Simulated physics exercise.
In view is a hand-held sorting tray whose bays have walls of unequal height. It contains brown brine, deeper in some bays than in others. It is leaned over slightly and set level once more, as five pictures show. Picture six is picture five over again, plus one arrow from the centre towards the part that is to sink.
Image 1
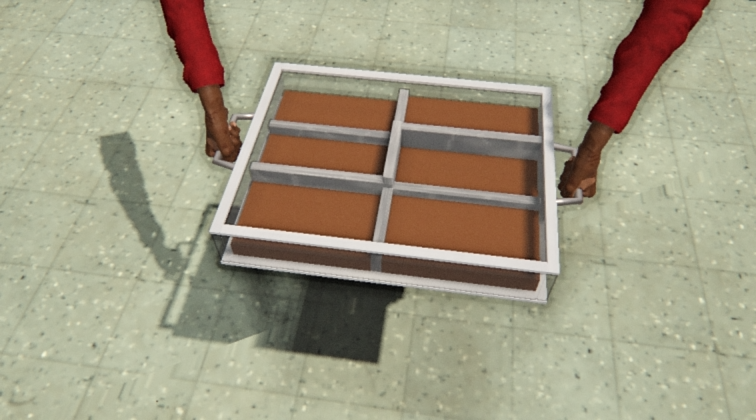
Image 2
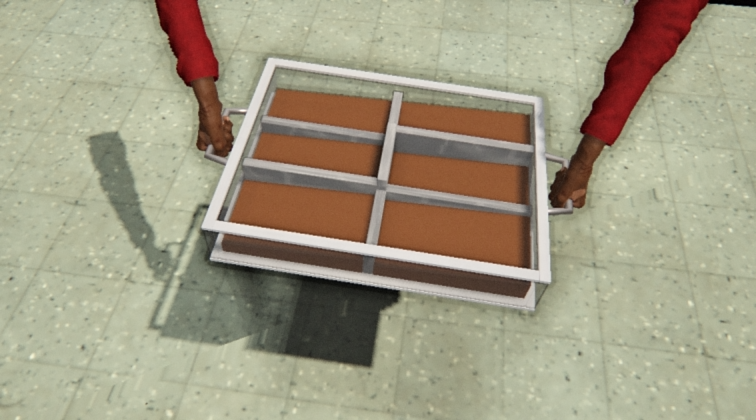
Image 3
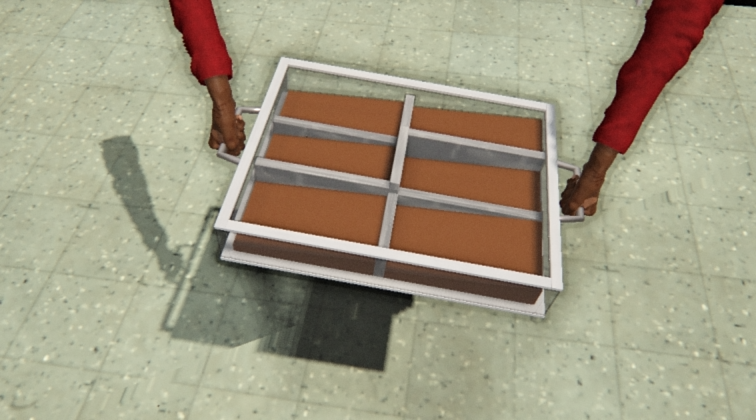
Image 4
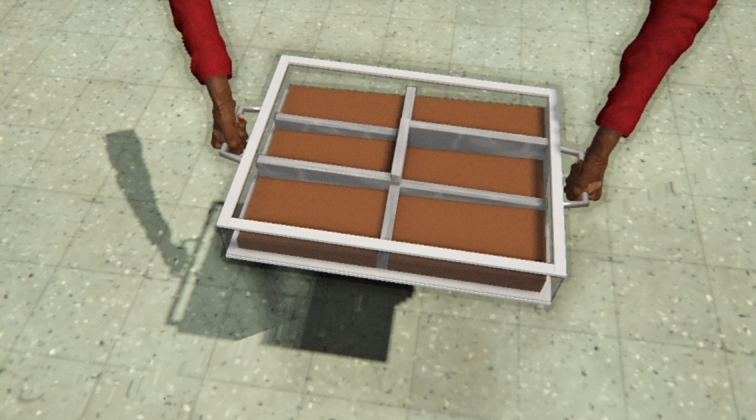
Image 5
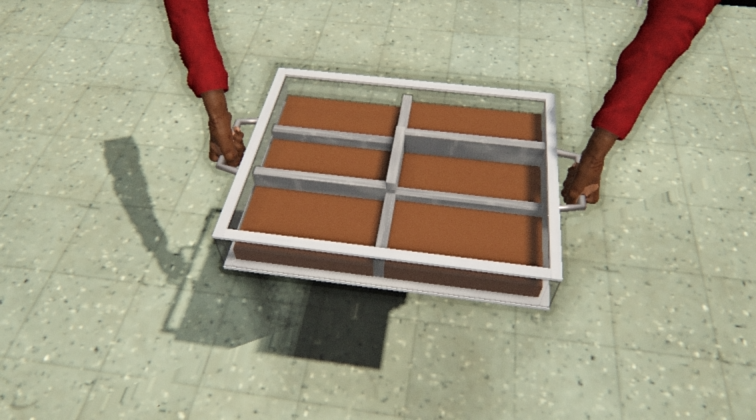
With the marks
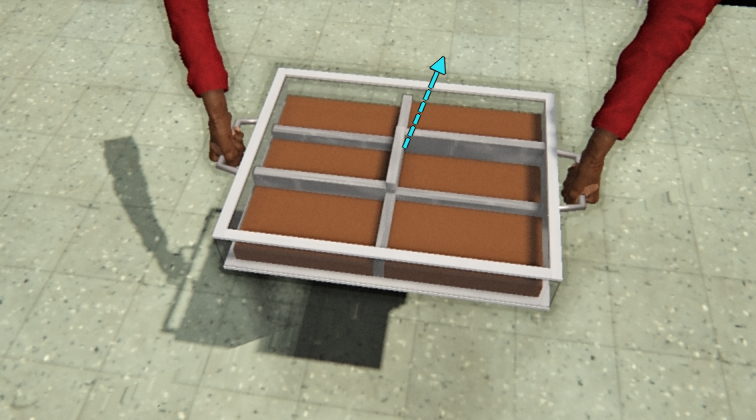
Two hands in red sleeves held a clear, white-edged tray of brown material split into six sections over a pale tiled floor, tilted it slightly down to the right, then brought it level again.
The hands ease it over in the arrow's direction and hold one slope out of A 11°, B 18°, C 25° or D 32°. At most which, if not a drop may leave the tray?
Choose B.
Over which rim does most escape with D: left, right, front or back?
The back rim.
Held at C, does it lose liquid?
Yes, it does.
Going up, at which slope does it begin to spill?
That is slope C.
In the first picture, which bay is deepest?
The back right bay.
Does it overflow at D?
Yes, that goes wrong.
The tray is level; deepest in the back right bay, at (469, 122), shallowest in the centre left.
Tipped about 3° down to the right; no wall is crossed.
Tipped about 6° down to the right; no wall is crossed.
Tipped about 3° down to the right; no wall is crossed.
The tray is level; deepest in the back right bay, at (472, 128), shallowest in the centre left.
The arrow ends at (441, 62).
For slope A, nothing spills; the back right bay holds the most.
For slope B, nothing spills; the back right bay holds the most.
For slope C, about 5 % goes over the rim.
For slope D, about 28 % goes over the rim.
